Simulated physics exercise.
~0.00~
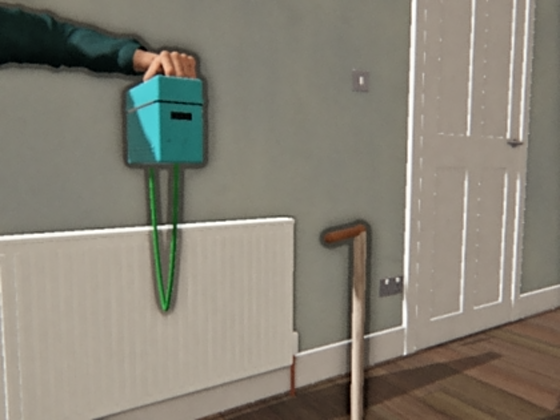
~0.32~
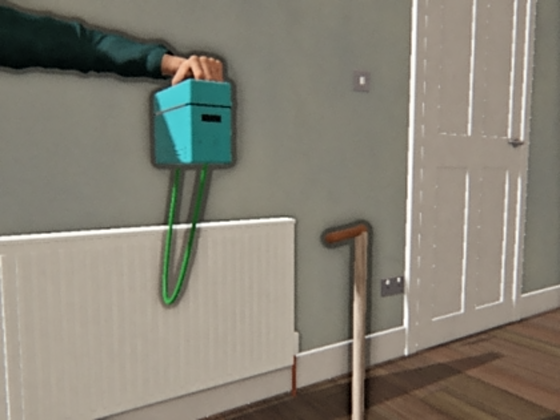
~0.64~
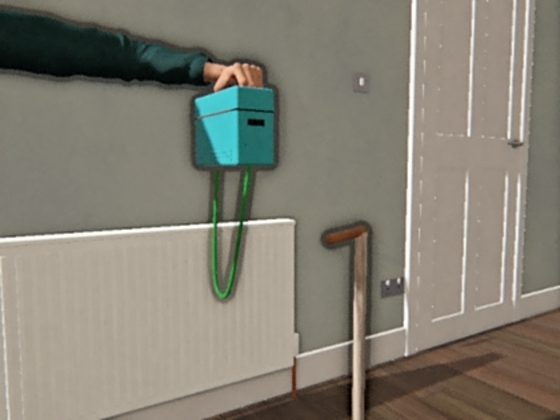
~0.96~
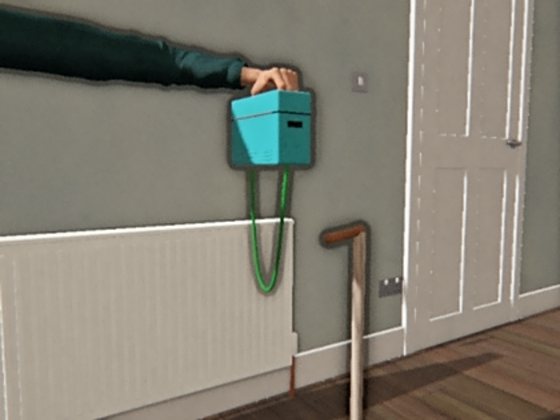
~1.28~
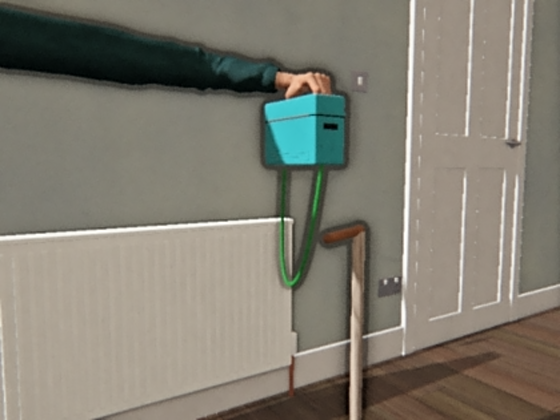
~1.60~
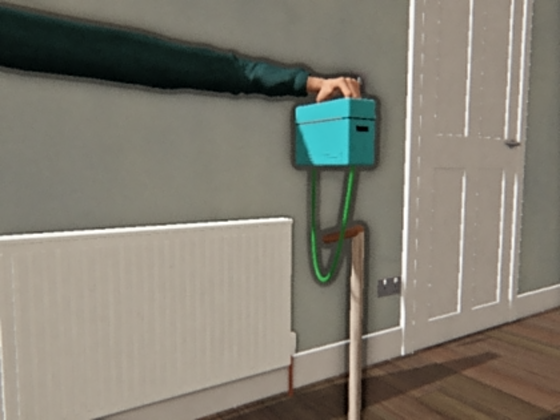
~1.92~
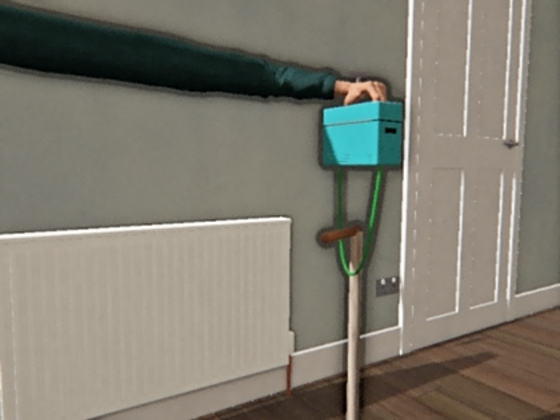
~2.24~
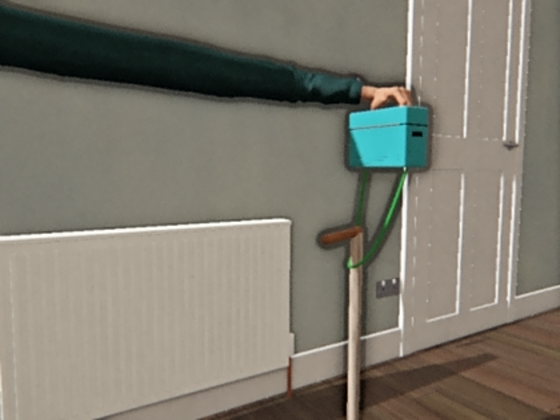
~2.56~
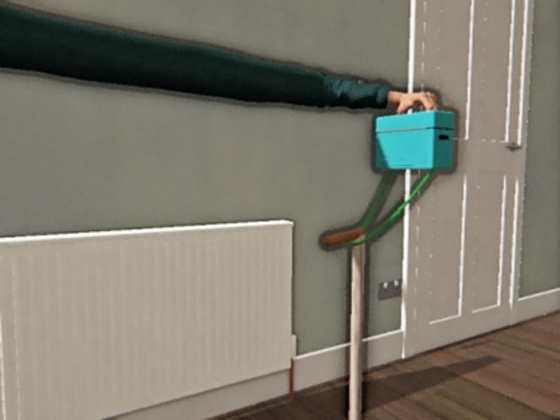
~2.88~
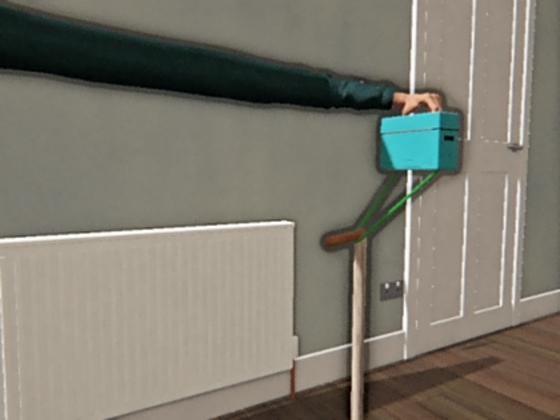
Turquoise case carried rightward by a hand past a hooked post, its trailing green loop catching and pulling taut, the hand stopping.
